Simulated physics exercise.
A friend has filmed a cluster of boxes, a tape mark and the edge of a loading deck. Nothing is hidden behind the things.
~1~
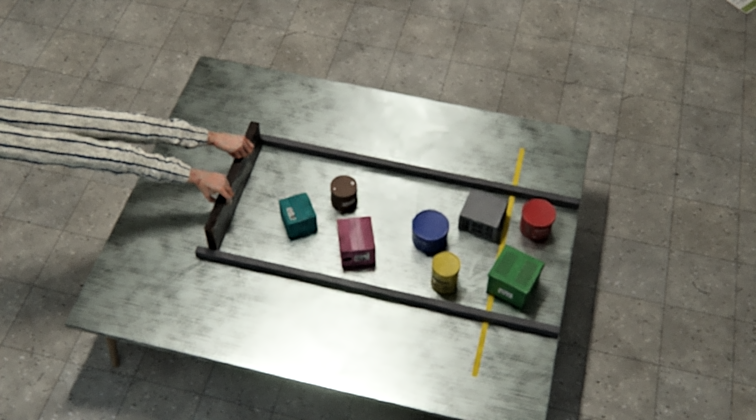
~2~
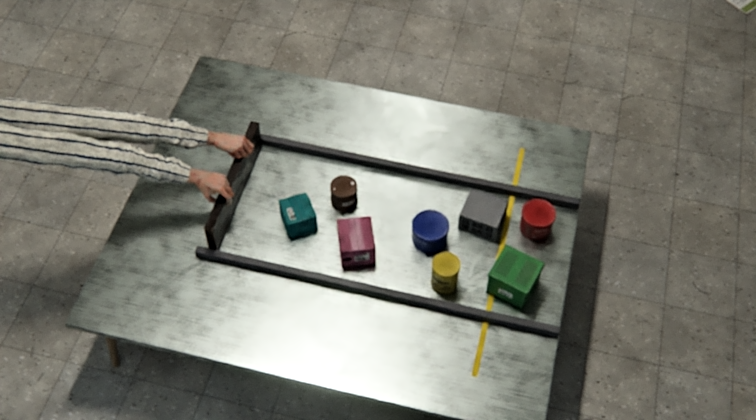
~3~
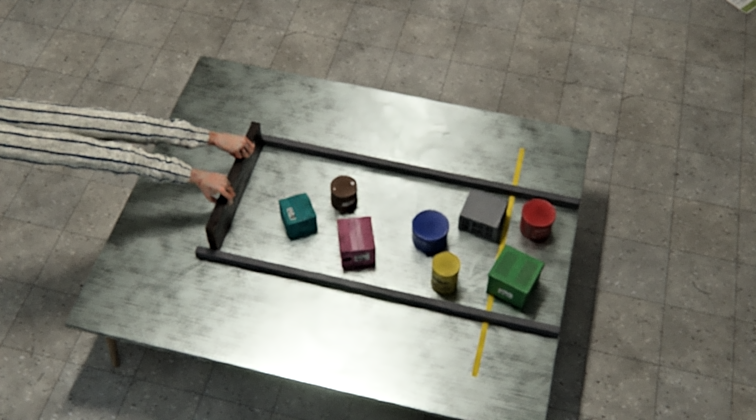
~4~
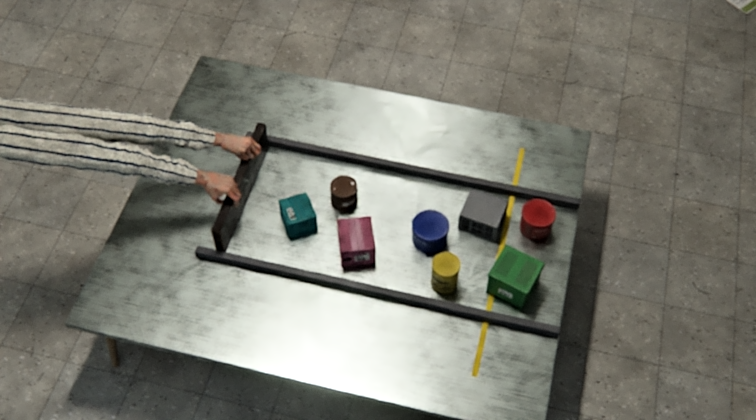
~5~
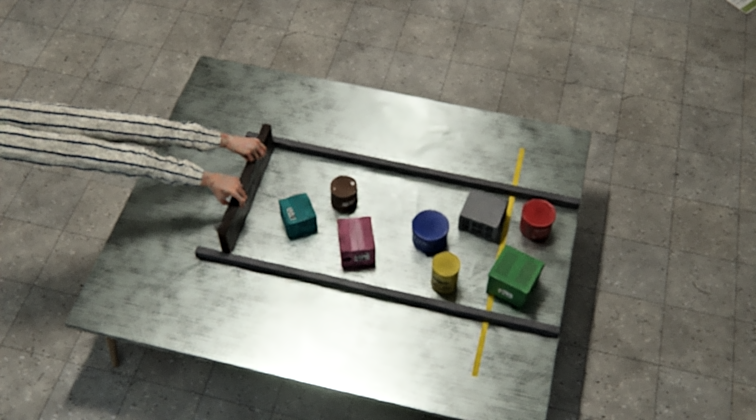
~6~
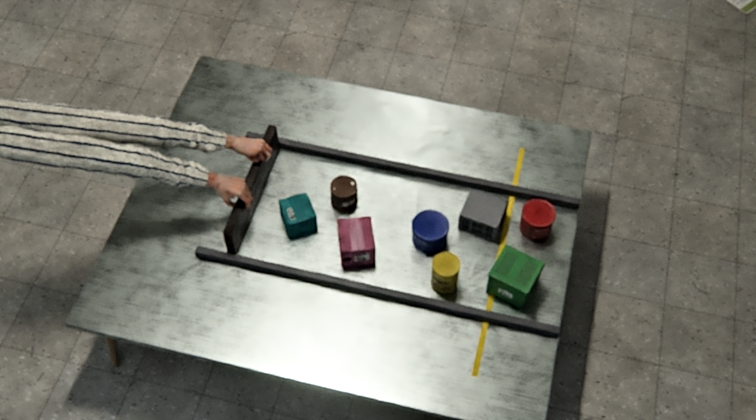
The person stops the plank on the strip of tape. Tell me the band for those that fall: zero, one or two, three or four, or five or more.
As it turns out, the number that fall off is three or four.
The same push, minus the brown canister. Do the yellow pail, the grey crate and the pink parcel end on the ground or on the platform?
The yellow pail goes over; the grey crate survives; the pink parcel holds on.
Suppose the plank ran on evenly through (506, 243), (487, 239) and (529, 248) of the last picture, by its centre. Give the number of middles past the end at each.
Place by place, 3, 2 and 5.
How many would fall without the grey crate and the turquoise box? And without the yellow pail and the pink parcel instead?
First 0, then 1.
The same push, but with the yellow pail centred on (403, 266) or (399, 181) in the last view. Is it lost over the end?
Place by place, it goes over; does not fall.
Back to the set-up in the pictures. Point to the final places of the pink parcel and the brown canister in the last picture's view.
About (541, 299), and the other about (521, 220).
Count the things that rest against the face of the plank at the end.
It touches 3.
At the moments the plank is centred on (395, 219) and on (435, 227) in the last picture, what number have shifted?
The counts are 5 and 7.
Soon after, none off yet; red pail at rest near (537, 220); green tote at rest near (514, 277); grey crate at rest near (483, 215).
In the end, the number that fall off is three or four; gone, yellow pail, green tote and red pail.
